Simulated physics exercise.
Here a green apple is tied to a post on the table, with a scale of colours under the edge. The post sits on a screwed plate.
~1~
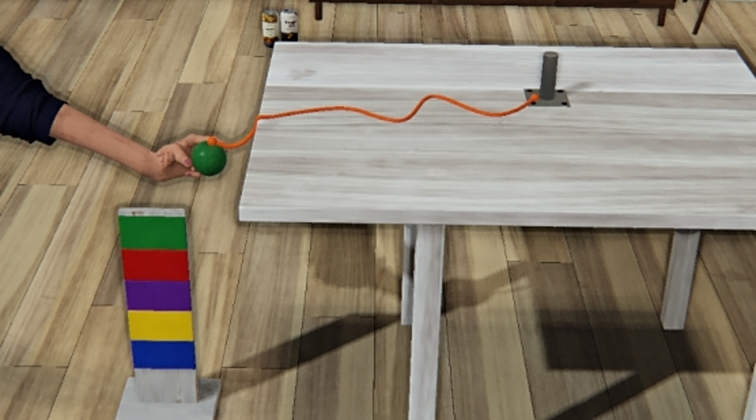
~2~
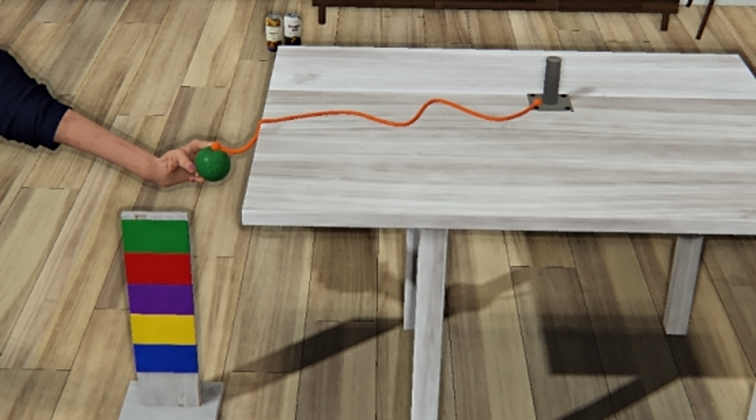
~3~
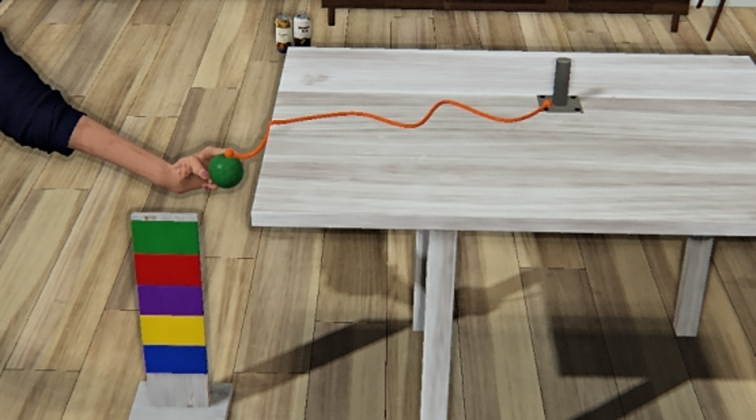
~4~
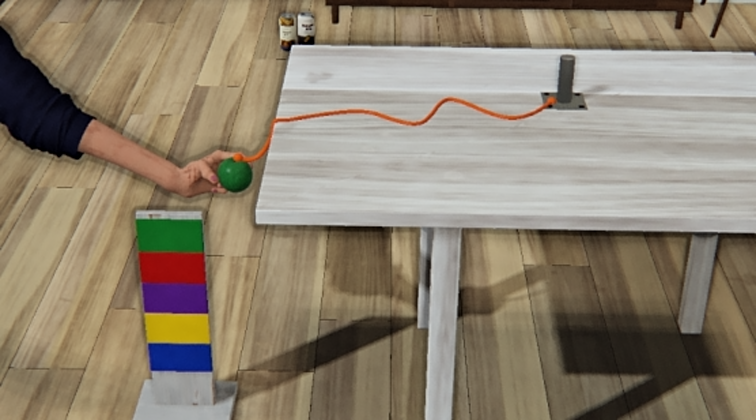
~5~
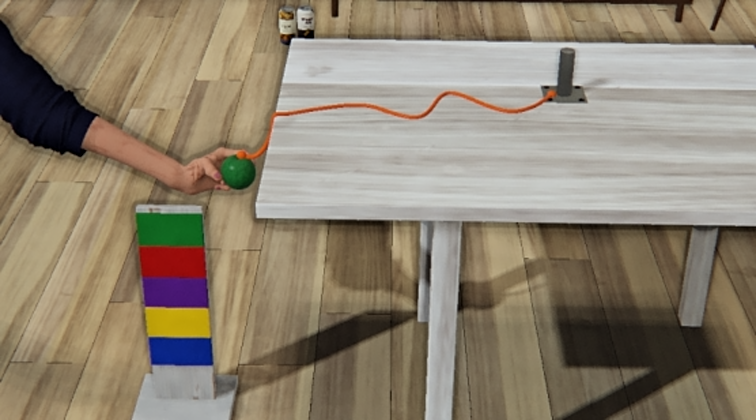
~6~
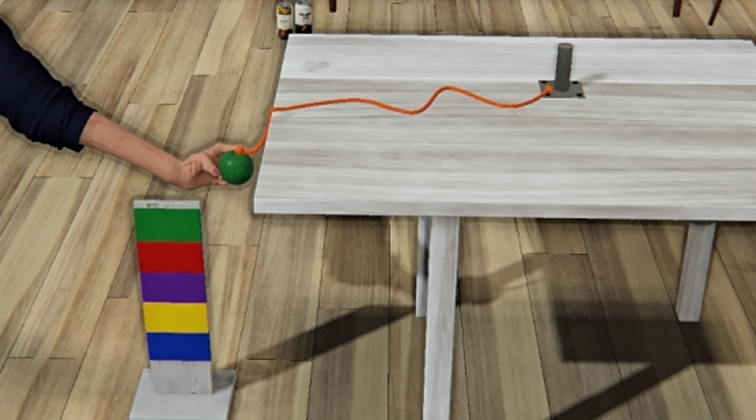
A hand held a green ball, tied by a wavy orange cord to a post on a pale wooden table, just off the table's left edge above a striped colour scale, and barely moved.
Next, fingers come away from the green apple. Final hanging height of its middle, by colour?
Red band.
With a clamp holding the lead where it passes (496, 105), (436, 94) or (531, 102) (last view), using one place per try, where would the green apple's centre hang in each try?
First near (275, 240), then near (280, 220), then near (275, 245).
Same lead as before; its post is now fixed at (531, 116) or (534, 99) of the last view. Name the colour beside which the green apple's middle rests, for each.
It comes out purple the first time and purple the second time.
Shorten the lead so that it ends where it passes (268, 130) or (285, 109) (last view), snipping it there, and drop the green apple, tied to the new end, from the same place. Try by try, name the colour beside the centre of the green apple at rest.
Green; higher than all five.
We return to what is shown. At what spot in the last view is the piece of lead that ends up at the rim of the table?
You'll find it close to (352, 100).
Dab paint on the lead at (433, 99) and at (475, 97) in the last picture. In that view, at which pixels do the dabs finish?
The first moves to (382, 99), the second to (447, 95).
A little later, apple near (251, 254); level with red.
Next, apple near (305, 243); level with red.
Later still, apple near (276, 253); level with red.
When it is over, apple near (273, 253); level with red. The red one.
